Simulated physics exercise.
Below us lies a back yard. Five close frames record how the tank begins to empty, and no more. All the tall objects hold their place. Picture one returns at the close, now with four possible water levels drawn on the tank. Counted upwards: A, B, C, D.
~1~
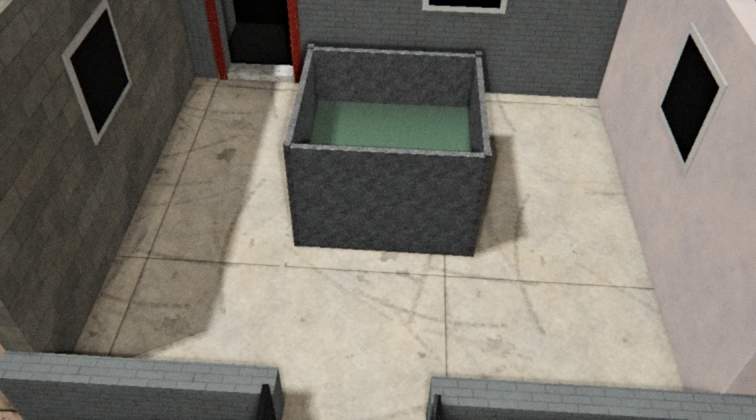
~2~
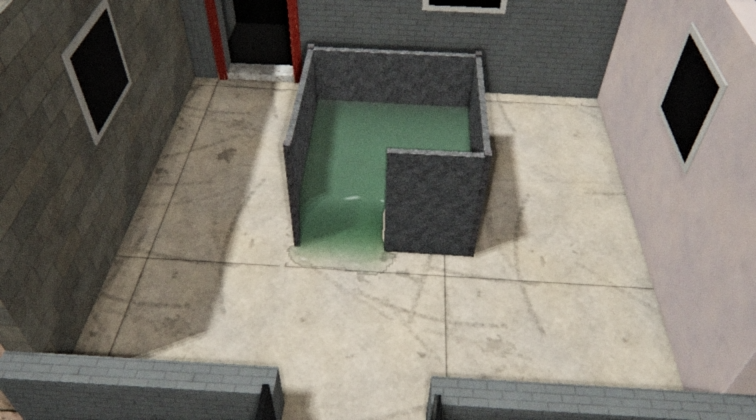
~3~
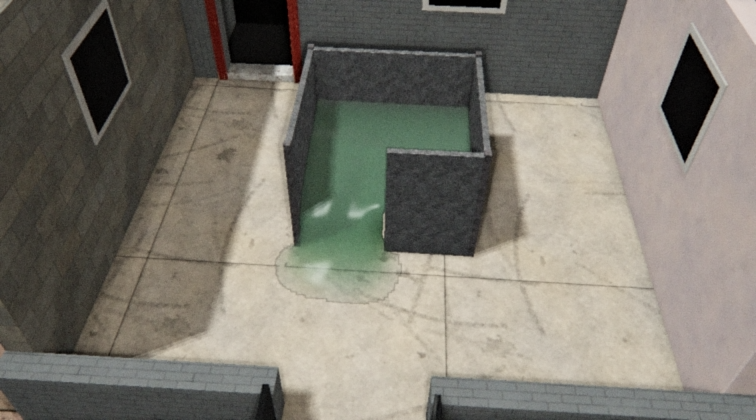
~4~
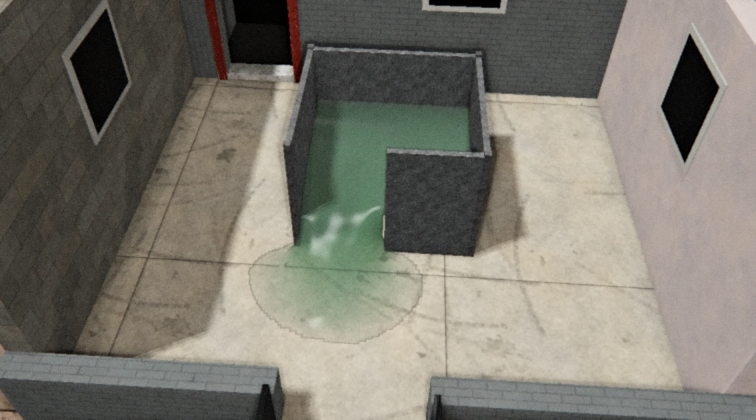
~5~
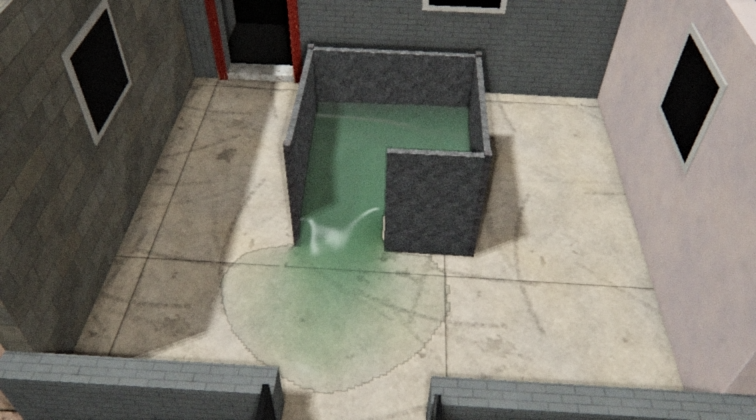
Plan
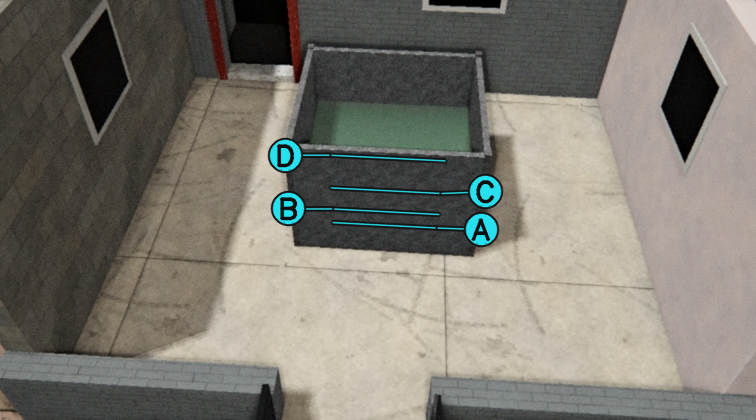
Green water sat still in a dark, square walled tank in a back yard, then the left part of its front wall was suddenly gone and water poured out, spreading in a widening round puddle across the pale ground.
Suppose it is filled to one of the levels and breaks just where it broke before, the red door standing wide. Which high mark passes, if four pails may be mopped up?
Go for C.
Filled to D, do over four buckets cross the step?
Yes, that goes wrong.
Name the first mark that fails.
D it is.
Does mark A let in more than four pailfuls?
No, not at all.
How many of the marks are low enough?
Three.
In cyan, A at (385, 225); B at (385, 211); C at (386, 190); D at (387, 158); from the bottom up A, B, C, D.
Choosing A, nothing gets over.
Choosing B, nothing gets over.
Choosing C, a bucket or two gets in.
Choosing D, about 11 bucketfuls get in.
